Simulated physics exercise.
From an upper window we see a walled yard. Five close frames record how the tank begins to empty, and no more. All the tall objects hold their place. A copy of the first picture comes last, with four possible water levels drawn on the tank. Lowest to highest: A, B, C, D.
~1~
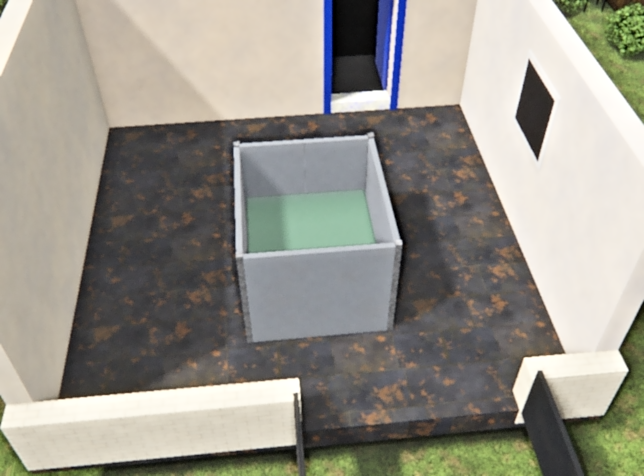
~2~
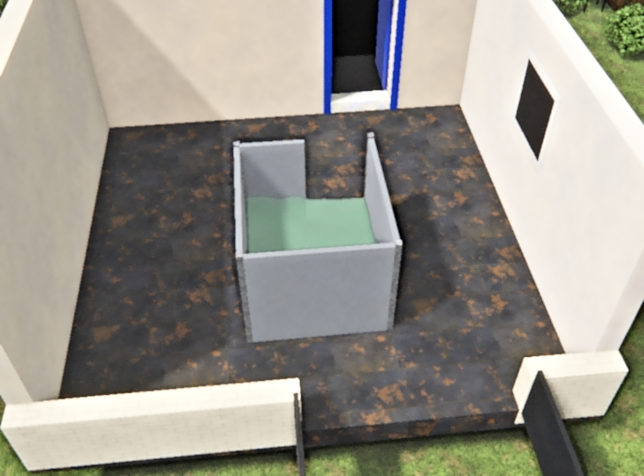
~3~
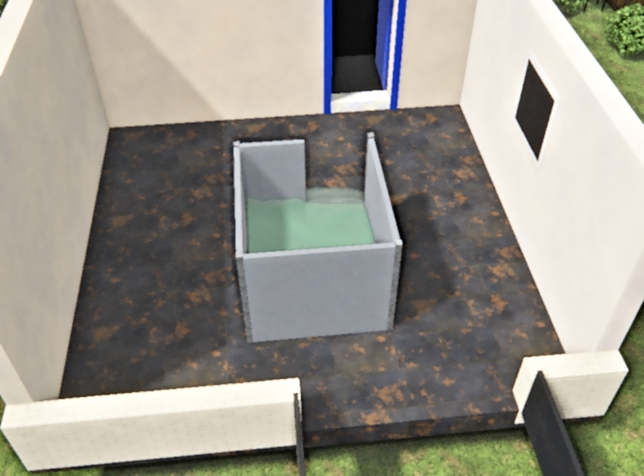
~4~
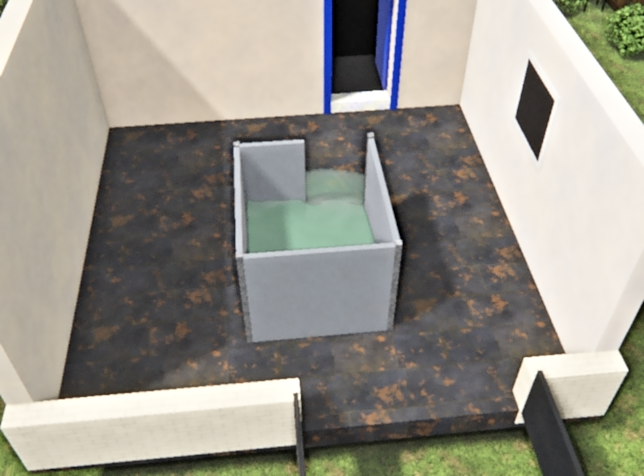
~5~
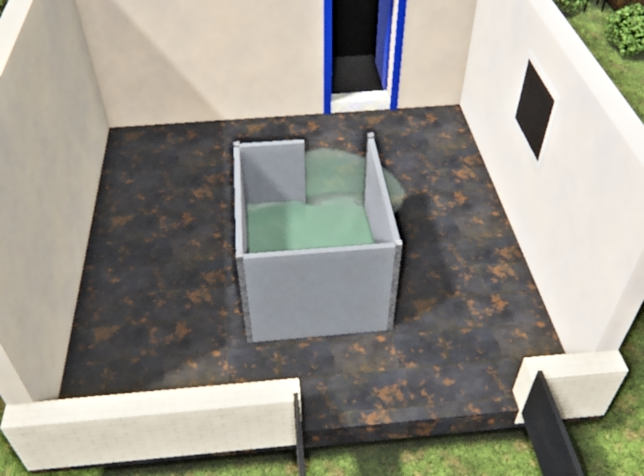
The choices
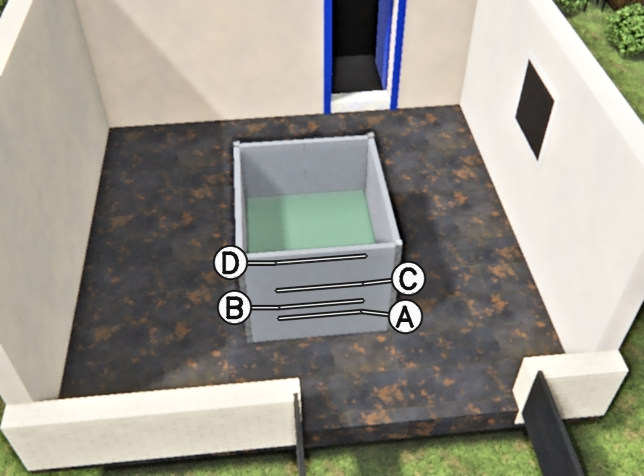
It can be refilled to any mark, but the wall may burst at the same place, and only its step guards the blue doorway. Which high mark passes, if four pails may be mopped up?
B will do.
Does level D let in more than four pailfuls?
Yes, it does.
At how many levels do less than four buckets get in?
Two of the four.
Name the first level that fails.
C.
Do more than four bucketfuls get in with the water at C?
Yes.
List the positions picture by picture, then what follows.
Water in the tank at rest, its middle at (312, 240); foot of the blue doorway at (360, 111); open gate at (413, 365).
Water covers 1 % of the ground, its front hidden from here.
Water covers 3 % of the ground, its front hidden from here.
Water covers 5 % of the ground, its front hidden from here.
Water covers 9 % of the ground, its front hidden from here.
On the marked copy, A at (320, 314); B at (320, 304); C at (320, 287); D at (320, 259); from the bottom up A, B, C, D.
With A, nothing gets over.
With B, a bucket or two gets in.
With C, about 12 bucketfuls get in.
With D, dozens of bucketfuls pour in.
